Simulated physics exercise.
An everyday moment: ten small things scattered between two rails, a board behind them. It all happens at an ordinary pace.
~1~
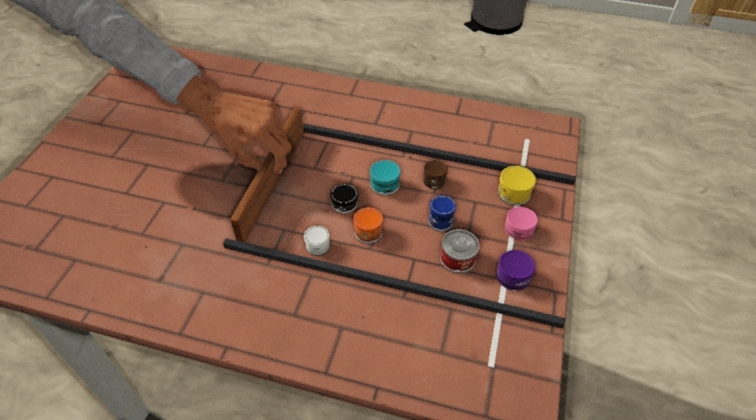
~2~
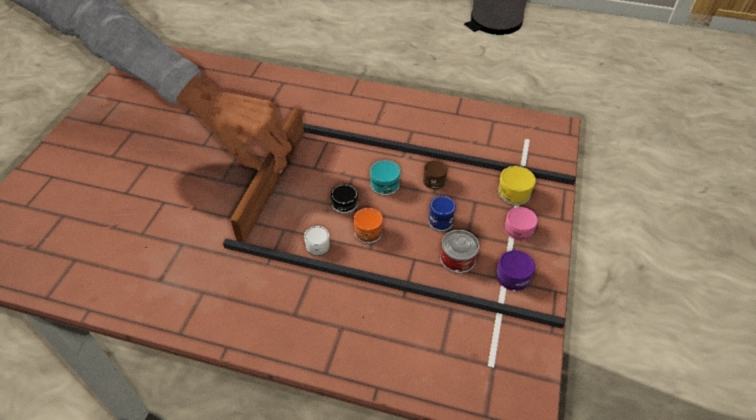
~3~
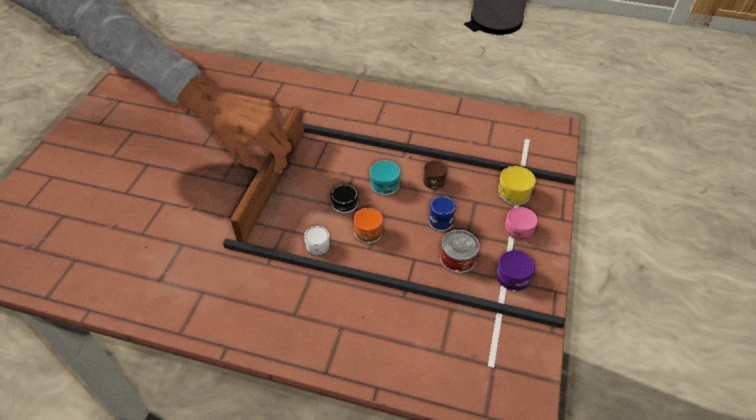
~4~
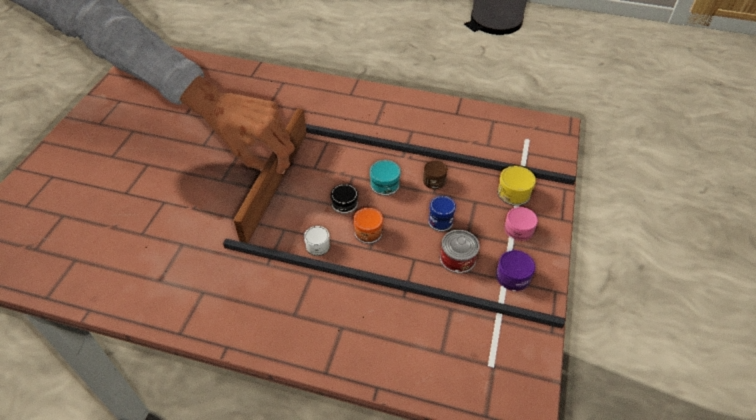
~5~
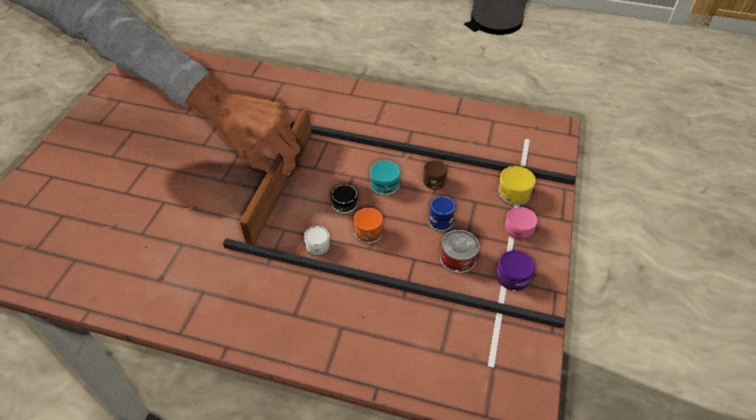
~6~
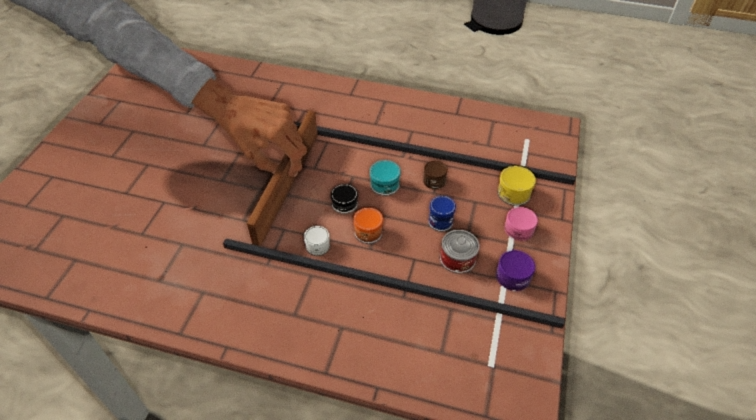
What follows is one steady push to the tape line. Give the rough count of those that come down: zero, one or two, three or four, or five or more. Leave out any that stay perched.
In the end the number that fall off is one or two.
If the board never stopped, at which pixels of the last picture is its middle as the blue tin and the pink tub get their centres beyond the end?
About (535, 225), and (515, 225) for the other.
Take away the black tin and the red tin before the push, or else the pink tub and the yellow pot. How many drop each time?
Fallen: 0, and 1 in the other try.
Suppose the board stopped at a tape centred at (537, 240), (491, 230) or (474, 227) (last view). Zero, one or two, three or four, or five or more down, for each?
The falls would be more than four; zero; no fall at all.
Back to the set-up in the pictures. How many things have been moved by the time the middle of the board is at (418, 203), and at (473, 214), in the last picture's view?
By then 6, and 10.
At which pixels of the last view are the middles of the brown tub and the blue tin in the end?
The brown tub stops around (532, 190); the blue tin around (553, 232).
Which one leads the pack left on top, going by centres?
Foremost is the pink tub.
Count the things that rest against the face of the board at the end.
That makes 5.
A little later, none off yet; purple tub at rest near (515, 271); pink tub at rest near (521, 224); yellow pot at rest near (516, 186).
When it is over, the number that fall off is one or two; down, purple tub.
